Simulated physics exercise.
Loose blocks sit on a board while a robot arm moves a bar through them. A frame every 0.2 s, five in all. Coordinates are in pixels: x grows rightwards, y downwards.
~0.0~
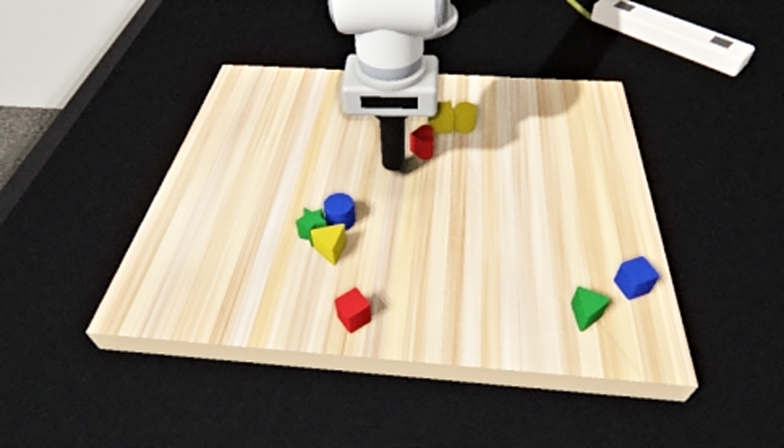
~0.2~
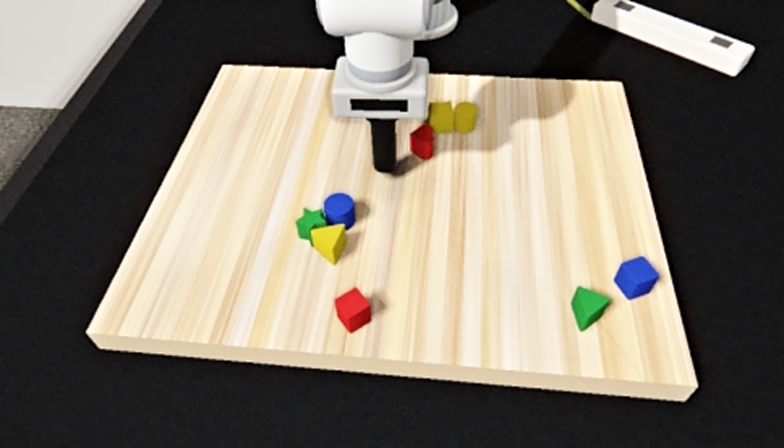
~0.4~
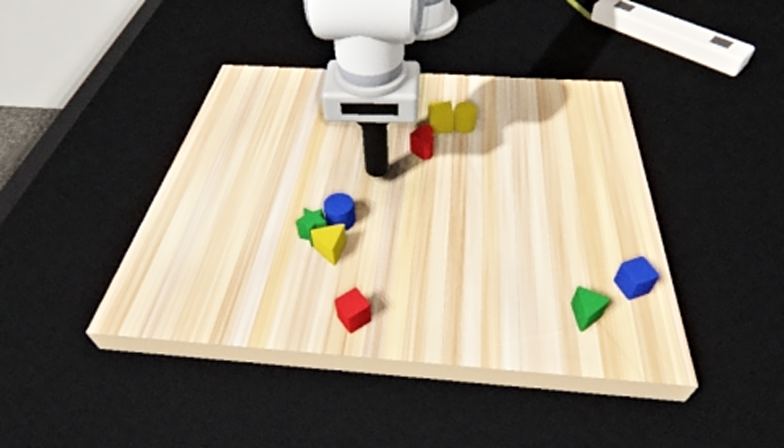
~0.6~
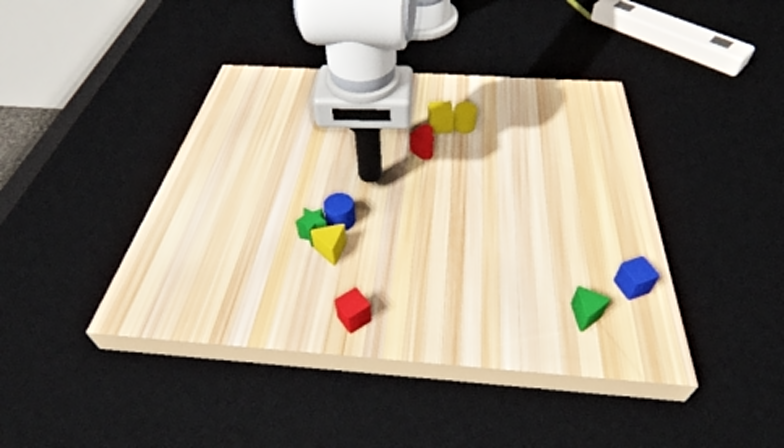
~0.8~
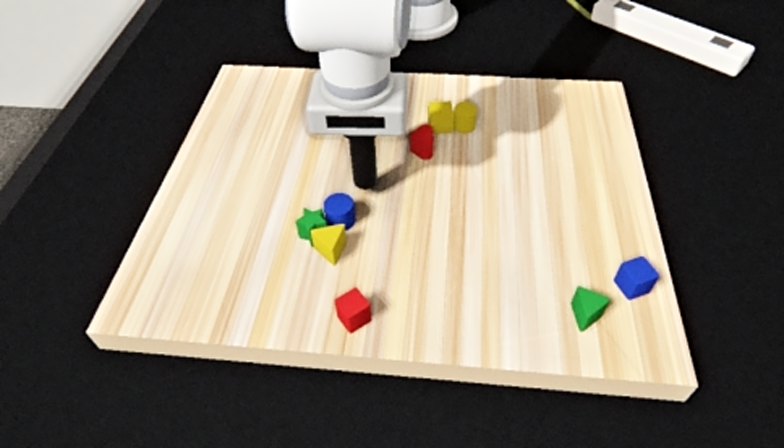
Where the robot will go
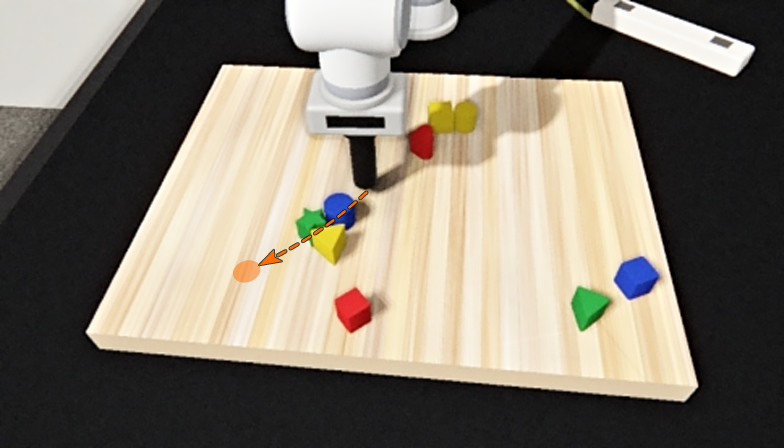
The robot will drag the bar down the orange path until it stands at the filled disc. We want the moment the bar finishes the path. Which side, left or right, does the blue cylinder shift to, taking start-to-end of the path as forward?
That's a shift to the left.
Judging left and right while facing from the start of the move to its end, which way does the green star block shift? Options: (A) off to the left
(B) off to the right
Correct choice: B.
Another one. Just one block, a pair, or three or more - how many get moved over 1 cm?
The answer will be at least three.
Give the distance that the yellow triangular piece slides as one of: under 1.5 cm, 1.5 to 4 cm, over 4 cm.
The block winds up 1.5 to 4 cm from where it is now.
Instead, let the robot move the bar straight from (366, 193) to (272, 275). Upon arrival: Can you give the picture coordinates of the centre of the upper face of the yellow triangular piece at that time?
Its top centre lands on (329, 262).
The line goes from (366, 193) over (333, 220) and (293, 247) to (247, 271).
On the path given first. One third of the way, bar (331, 210); green star block (293, 227); yellow triangular piece (328, 243); blue cylinder (321, 224).
Two thirds of the way, bar (291, 237); green star block (267, 241), turned 50° clockwise; yellow triangular piece (328, 255), turned 35° anticlockwise; blue cylinder (299, 250).
At the end, bar (243, 261); green star block (217, 267), turned 50° clockwise; yellow triangular piece (328, 255), turned 35° anticlockwise; blue cylinder (297, 252).
